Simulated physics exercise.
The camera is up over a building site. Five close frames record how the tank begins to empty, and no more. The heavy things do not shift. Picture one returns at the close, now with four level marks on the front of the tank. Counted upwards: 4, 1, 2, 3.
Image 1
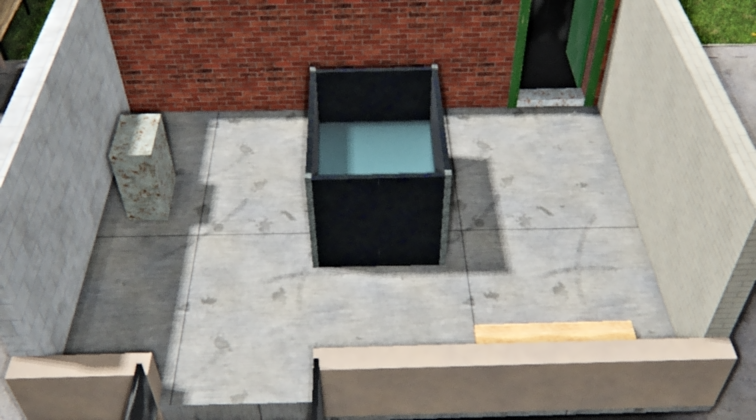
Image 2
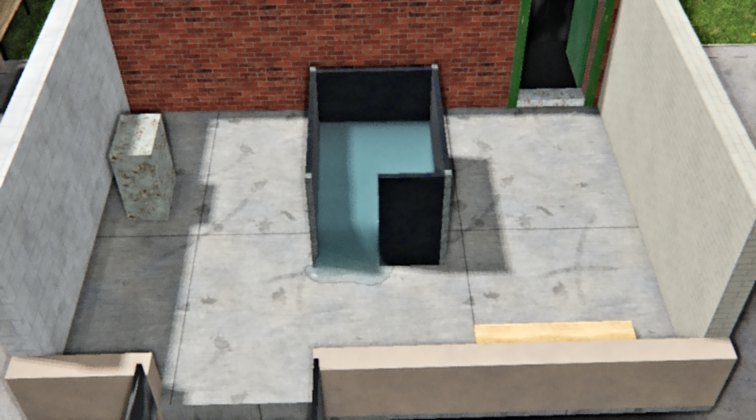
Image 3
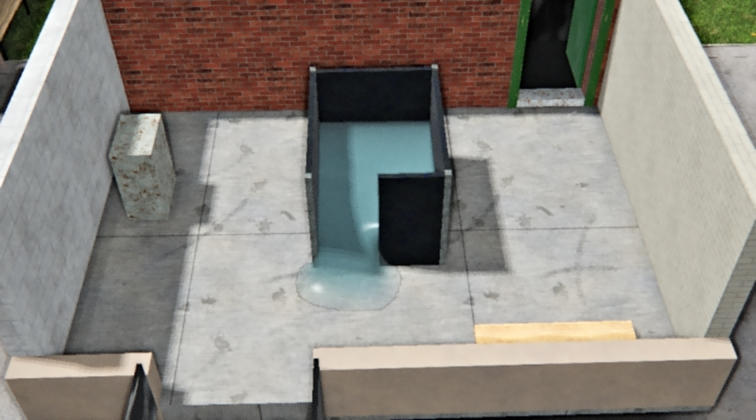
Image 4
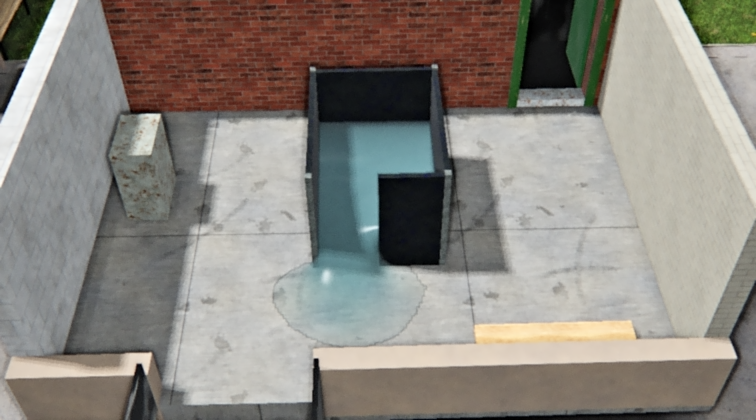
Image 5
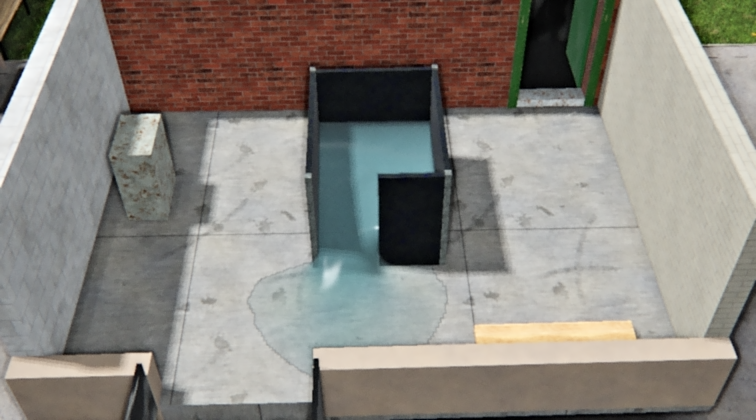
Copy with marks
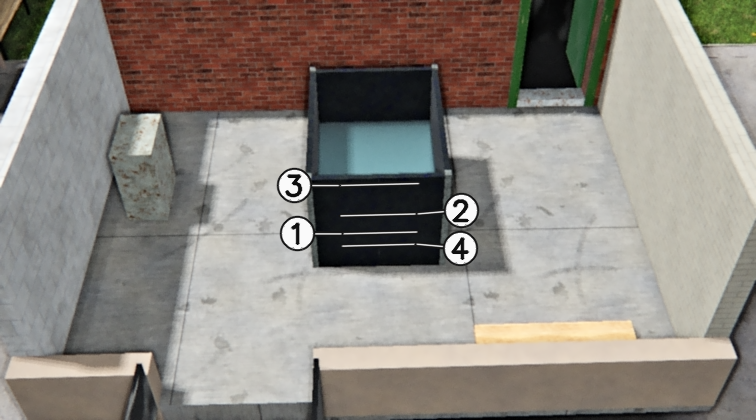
On a walled building site, water pours from a dark tank and spreads across the concrete.
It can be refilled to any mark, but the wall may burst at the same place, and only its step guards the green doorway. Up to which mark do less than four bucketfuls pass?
The answer is level 2.
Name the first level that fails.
It is 3.
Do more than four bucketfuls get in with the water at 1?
No, that is safe.
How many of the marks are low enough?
Three of them.
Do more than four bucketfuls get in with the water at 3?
Yes, that goes wrong.
On the marked copy, 1 at (379, 232); 2 at (379, 214); 3 at (378, 184); 4 at (379, 245); from the bottom up 4, 1, 2, 3.
If 1 is chosen, nothing gets over.
If 2 is chosen, a bucket or two gets in.
If 3 is chosen, about 10 bucketfuls get in.
If 4 is chosen, nothing gets over.
